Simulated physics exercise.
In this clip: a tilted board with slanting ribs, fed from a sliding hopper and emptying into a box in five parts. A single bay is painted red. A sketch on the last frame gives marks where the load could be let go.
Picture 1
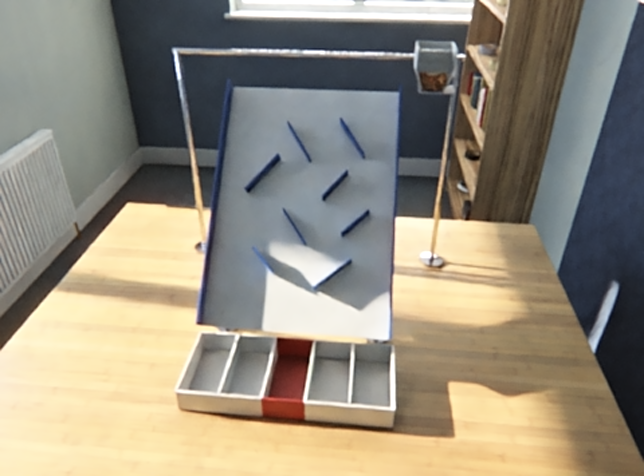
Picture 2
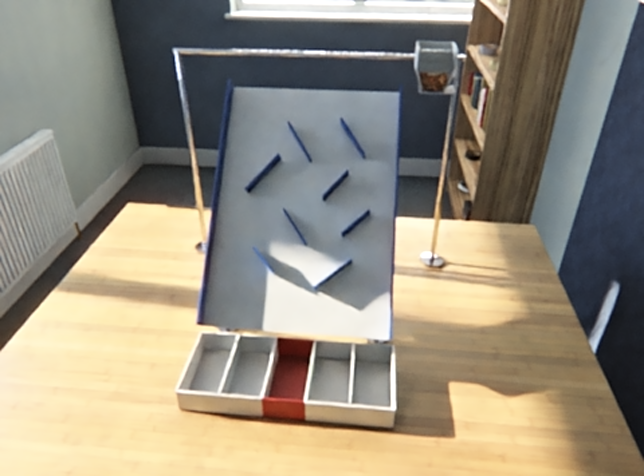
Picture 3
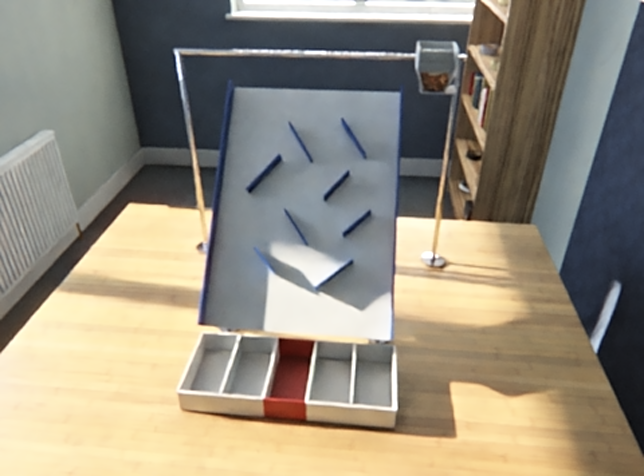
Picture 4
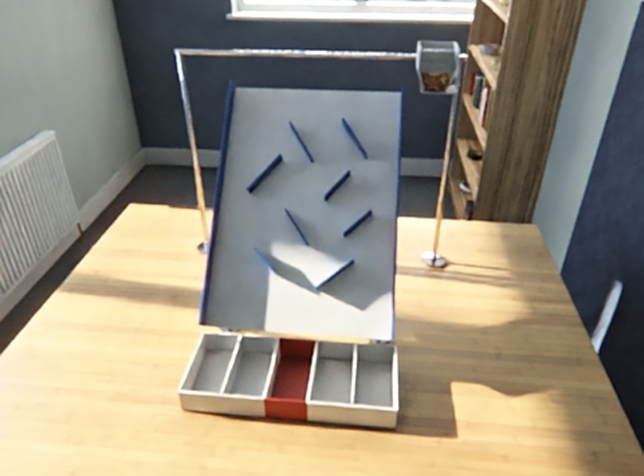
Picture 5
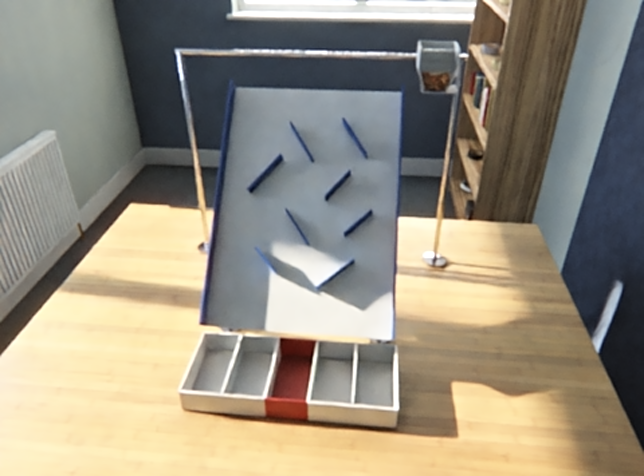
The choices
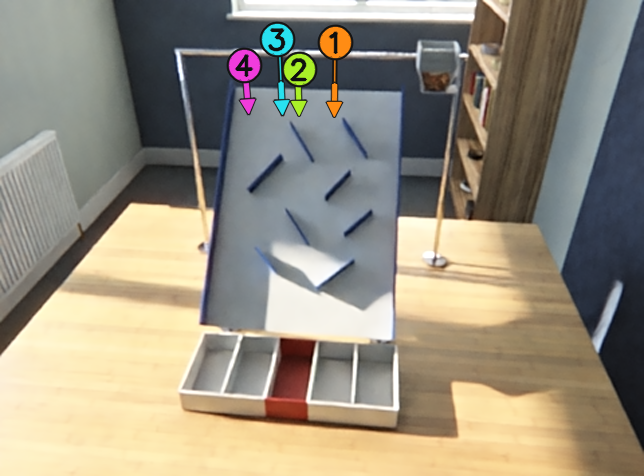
At first, a tilted board with slanting blue ribs stands on a wooden table, a small hopper of brownish pieces at the upper right and a five-part box with a red middle bay below. Apart from a very slight shift in the view, nothing visibly moves, and the pieces stay inside the hopper.
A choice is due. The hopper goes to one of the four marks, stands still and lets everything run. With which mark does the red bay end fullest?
1 works best here.
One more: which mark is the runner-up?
That would be 2.
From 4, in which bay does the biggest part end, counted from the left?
It is the first one.
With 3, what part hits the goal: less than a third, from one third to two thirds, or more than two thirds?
Mark 3 gives less than a third.
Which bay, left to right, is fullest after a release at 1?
It is the third one.
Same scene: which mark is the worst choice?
4 it is.
On the marked copy, mark 1 meets the board at (334, 111); mark 2 meets the board at (298, 110); mark 3 meets the board at (282, 109); mark 4 meets the board at (248, 108).
With 1, most in the red bay, a small part in other bays, a small part held on the board.
With 2, about half in the red bay, about a third in other bays, a small part held on the board.
With 3, a small part in the red bay, most in other bays.
With 4, none in the red bay, nearly all in other bays, a stray few outside the box.
